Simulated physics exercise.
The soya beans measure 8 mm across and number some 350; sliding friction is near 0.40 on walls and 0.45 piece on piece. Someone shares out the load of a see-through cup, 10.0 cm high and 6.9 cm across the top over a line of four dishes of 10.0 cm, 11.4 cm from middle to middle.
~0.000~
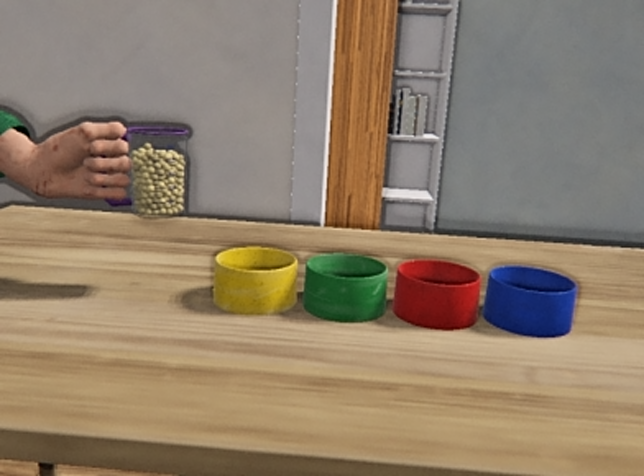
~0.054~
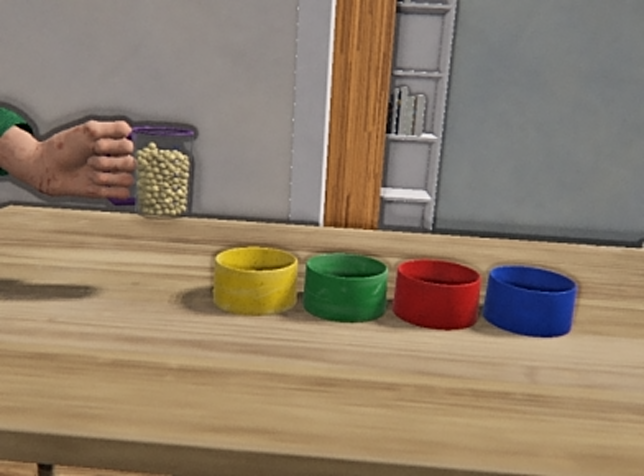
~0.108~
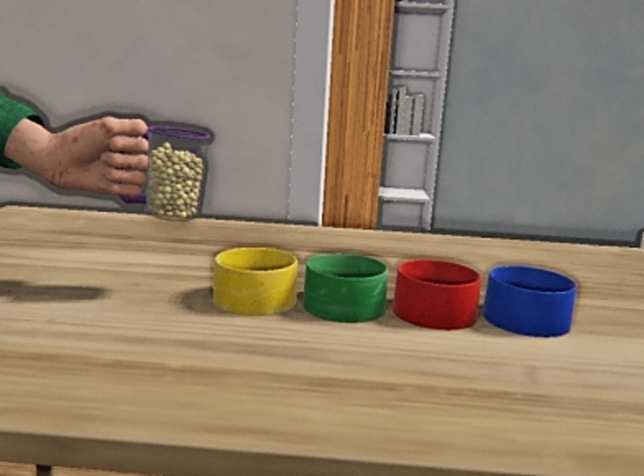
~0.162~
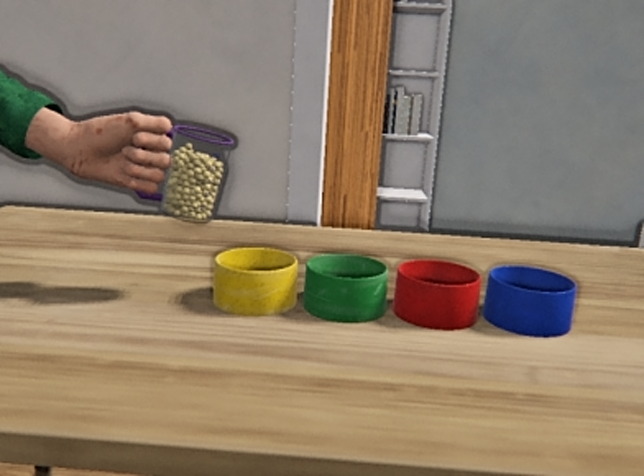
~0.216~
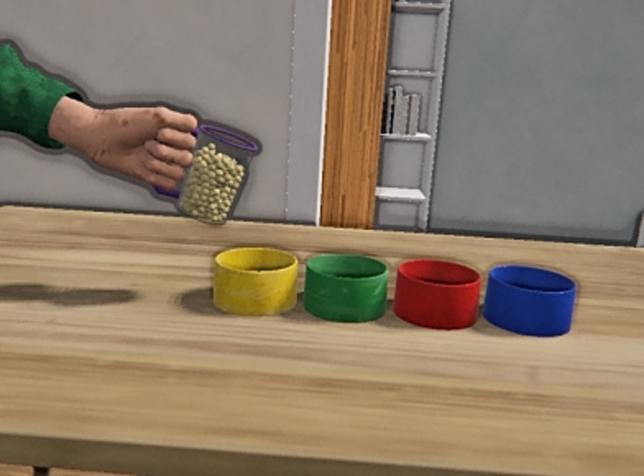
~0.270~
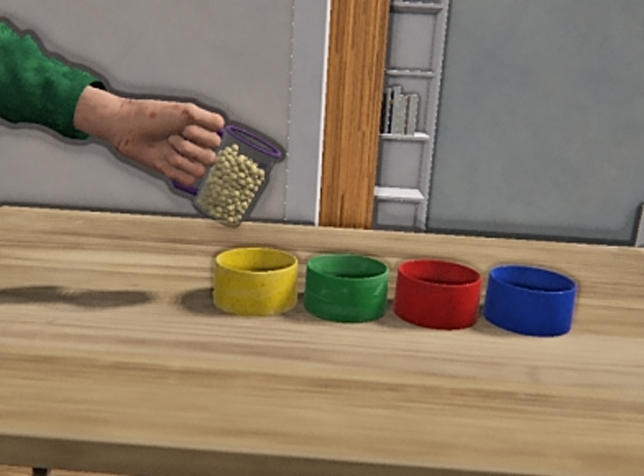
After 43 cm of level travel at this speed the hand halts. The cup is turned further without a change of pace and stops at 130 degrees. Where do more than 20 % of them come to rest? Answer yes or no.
Red: No, blue: Yes, green: No, yellow: No, counter: Yes.
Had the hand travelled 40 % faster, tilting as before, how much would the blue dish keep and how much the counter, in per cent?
In that case blue 70, counter 30.
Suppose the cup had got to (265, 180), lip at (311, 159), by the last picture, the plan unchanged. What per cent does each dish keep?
Red 0; blue 60; green 0; yellow 0.
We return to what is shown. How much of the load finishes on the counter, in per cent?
Roughly 30 per cent.
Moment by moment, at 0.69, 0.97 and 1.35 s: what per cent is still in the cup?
In turn: 100, 90, 0.
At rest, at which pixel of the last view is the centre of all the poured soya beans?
Around (542, 309).
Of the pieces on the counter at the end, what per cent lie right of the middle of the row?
About 100 per cent.
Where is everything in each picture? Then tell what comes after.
In the first picture, cup at (158, 172), tilt 0 degrees, lip at (186, 133), moved 0.0 cm; middle of the pieces at (157, 180); yellow dish at (256, 259); green dish at (347, 266); red dish at (439, 273); blue dish at (532, 279).
In the second picture, cup at (163, 173), tilt 1 degrees, lip at (191, 134), moved 0.5 cm; middle of the pieces at (161, 181).
In the third picture, cup at (176, 174), tilt 6 degrees, lip at (208, 138), moved 2.2 cm; middle of the pieces at (173, 181).
In the fourth picture, cup at (195, 175), tilt 12 degrees, lip at (232, 143), moved 4.6 cm; middle of the pieces at (192, 182).
In the fifth picture, cup at (215, 177), tilt 19 degrees, lip at (256, 149), moved 7.1 cm; middle of the pieces at (210, 183).
In the sixth picture, cup at (235, 178), tilt 25 degrees, lip at (279, 155), moved 9.5 cm; middle of the pieces at (230, 184); yellow dish at (257, 260); green dish at (348, 266); red dish at (439, 273); blue dish at (532, 279). The cup turns about 120 degrees a second and travels 45 cm a second.
After 0.69 s, tilt 76 degrees; cup holds 100 %.
Then, at 0.97 s, tilt 110 degrees; cup holds 90 %, blue 5 %.
After 1.35 s, tilt 130 degrees; cup holds 0 %, blue 70 %.
By 2.2 s all is still; red 0 %, blue 70 %, green 0 %, yellow 0 %, counter 30 %.
